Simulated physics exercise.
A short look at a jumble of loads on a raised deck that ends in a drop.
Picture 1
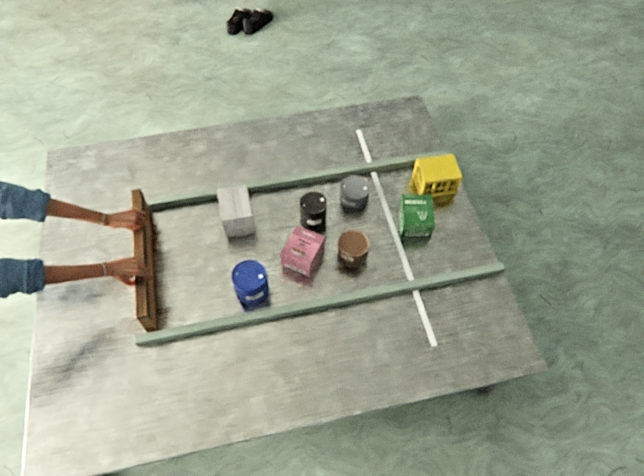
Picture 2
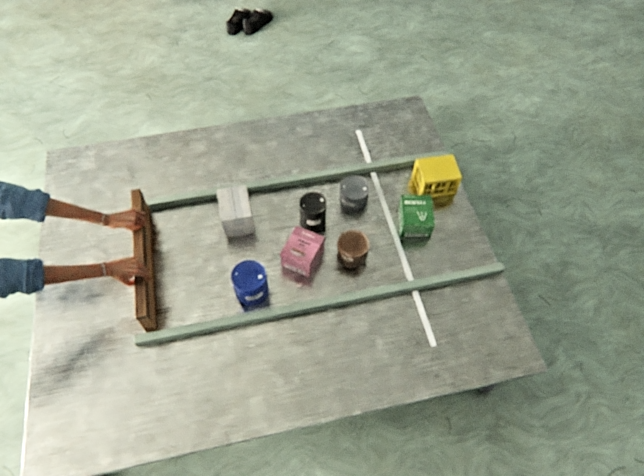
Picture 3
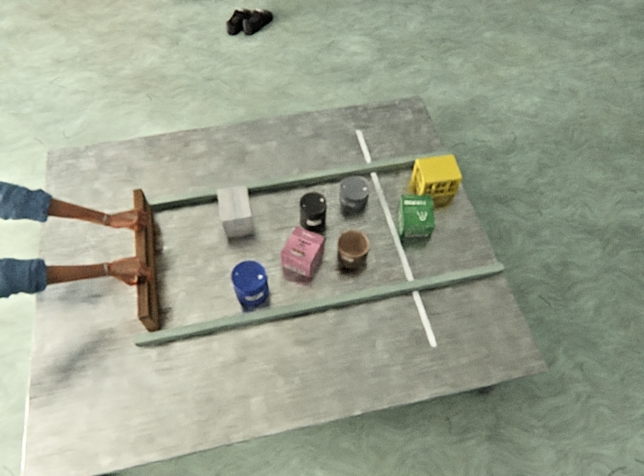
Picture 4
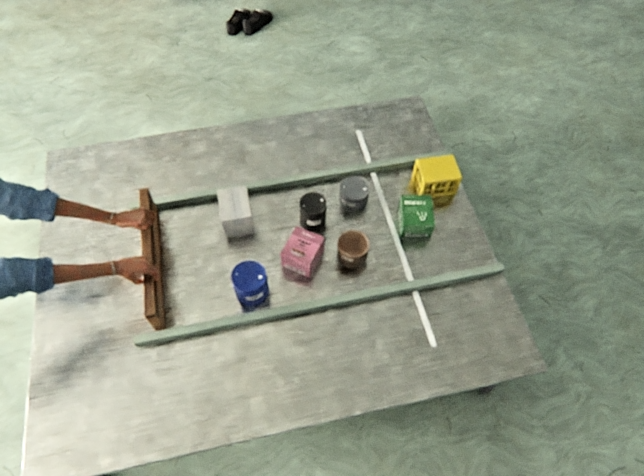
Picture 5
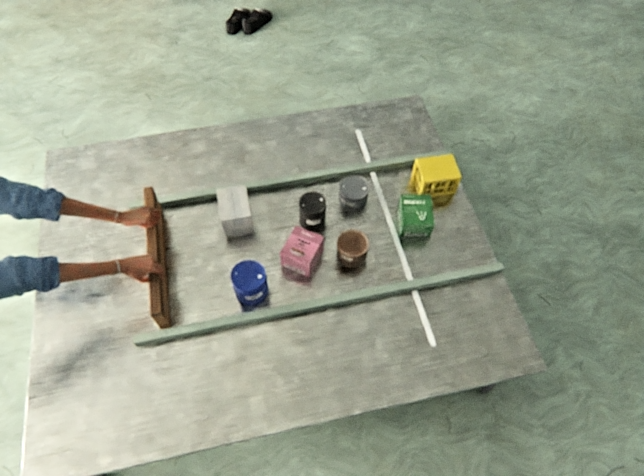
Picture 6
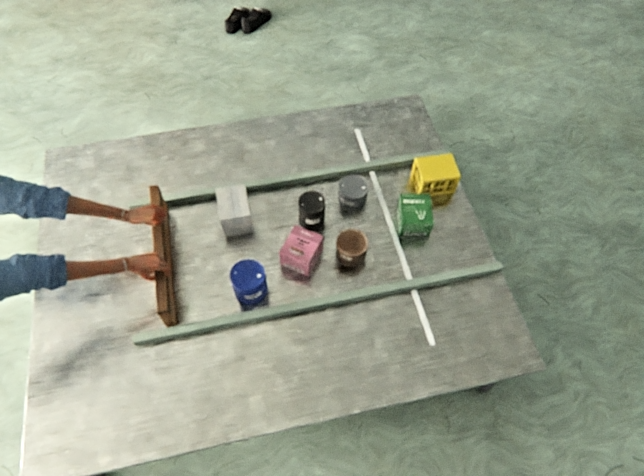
On a grey board set over a green floor, crates, boxes and canisters sit between two green rails, some near a white strip. Two hands at the left hold a wooden plank still at first, then push it slightly rightward, while the objects stay where they are.
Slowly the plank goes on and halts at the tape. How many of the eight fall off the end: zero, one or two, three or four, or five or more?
The number that fall off is zero.
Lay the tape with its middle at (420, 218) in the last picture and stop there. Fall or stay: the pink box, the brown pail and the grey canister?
The pink box stays on, the brown pail does not fall, the grey canister does not fall.
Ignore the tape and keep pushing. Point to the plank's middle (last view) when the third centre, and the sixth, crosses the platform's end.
Near (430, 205) and (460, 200).
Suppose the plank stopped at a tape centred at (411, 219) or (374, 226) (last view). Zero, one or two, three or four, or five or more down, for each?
For each place: One to two; zero.
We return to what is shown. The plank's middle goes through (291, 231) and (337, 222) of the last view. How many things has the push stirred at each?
4 and 6.
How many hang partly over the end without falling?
It comes to 1.
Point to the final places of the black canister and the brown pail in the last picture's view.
About (426, 191), and the other about (443, 232).
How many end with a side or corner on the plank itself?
In contact: 3.
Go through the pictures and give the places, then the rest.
Yellow crate (437, 176); green box (416, 216); grey canister (354, 193); plank (144, 258); tape (392, 224), in the first picture.
Green box (416, 216); plank (144, 258), in the second picture.
Grey canister (354, 193); white parcel (236, 212), in the third picture.
Yellow crate (436, 177); black canister (313, 212), in the fourth picture.
Green box (416, 216); blue canister (250, 283), in the fifth picture.
Yellow crate (435, 175); green box (415, 215); grey canister (353, 192); plank (163, 254); tape (390, 223), in the sixth picture.
A little later, none off yet; yellow crate at rest near (435, 175); green box at rest near (415, 215); grey canister at rest near (353, 192).
Next, none off yet; yellow crate at rest near (435, 175); green box at rest near (415, 215); grey canister shifted a little near (364, 186).
When it is over, the number that fall off is zero.
